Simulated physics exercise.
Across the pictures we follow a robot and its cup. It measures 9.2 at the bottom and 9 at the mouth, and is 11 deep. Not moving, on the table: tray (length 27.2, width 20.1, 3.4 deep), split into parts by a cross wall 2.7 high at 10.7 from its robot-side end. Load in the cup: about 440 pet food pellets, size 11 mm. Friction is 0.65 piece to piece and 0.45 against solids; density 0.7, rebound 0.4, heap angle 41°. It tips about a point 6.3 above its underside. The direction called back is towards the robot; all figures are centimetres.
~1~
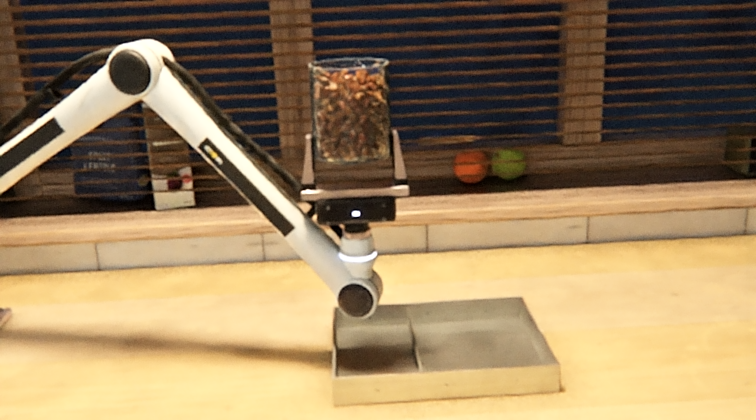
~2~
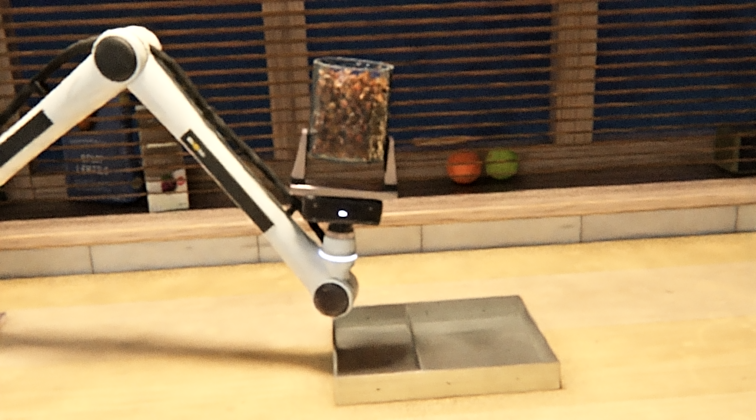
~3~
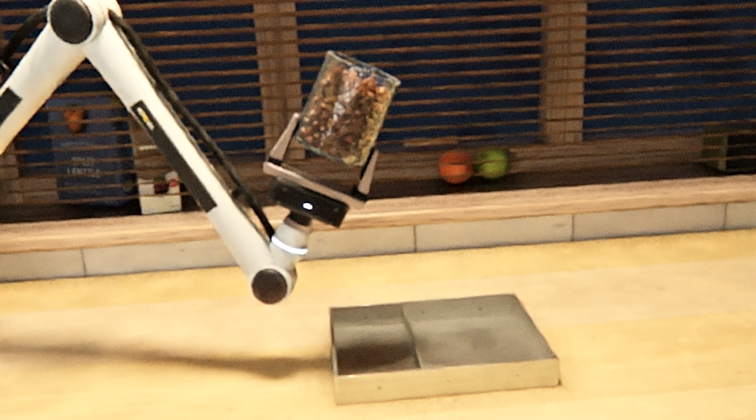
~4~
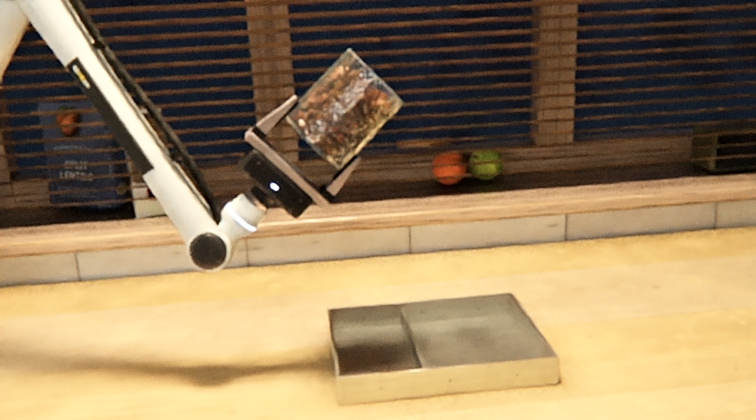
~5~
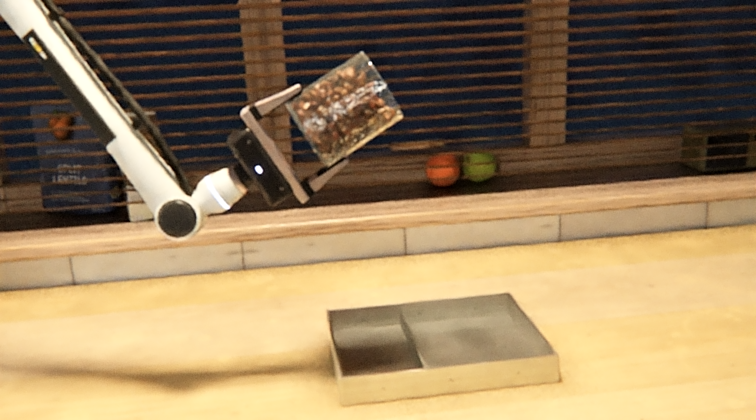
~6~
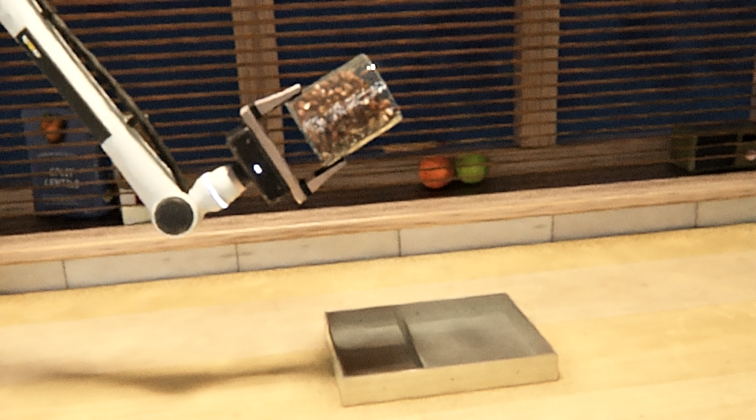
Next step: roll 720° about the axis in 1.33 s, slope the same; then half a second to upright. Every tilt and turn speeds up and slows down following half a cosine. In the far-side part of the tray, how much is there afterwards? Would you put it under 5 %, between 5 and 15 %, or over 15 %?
I would put it under 5 %.
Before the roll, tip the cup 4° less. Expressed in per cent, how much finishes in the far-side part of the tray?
I'd put it at close to 0 per cent.
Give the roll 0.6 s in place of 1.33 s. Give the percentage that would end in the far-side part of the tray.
With that change you'd see near 0 per cent.
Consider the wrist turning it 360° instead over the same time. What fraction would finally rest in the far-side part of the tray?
That would come to close to 0 in a hundred.
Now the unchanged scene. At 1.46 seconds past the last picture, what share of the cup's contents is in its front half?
Share noted: Close to 50 per cent.
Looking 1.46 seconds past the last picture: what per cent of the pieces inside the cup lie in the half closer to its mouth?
Near 40 per cent lies in the mouth half.
Then, 0.73 s on, tipped 62°, highest piece 40 above the table; 440 in the cup, 4 in flight or on a rim.
Then, 1.46 s on, tipped 52°, highest piece 39 above the table; 440 in the cup, 3 in the far-side part, 1 on the table or floor.
Then, 2.03 s on, upright, highest piece 40 above the table; 440 in the cup, 3 in the far-side part, 1 on the table or floor.
Then, 2.73 s on, upright, highest piece 40 above the table; 440 in the cup, 3 in the far-side part, 1 on the table or floor.
In the end, 440 in the cup, 3 in the far-side part, 1 on the table or floor. That is 1 % in the far-side part of the tray.
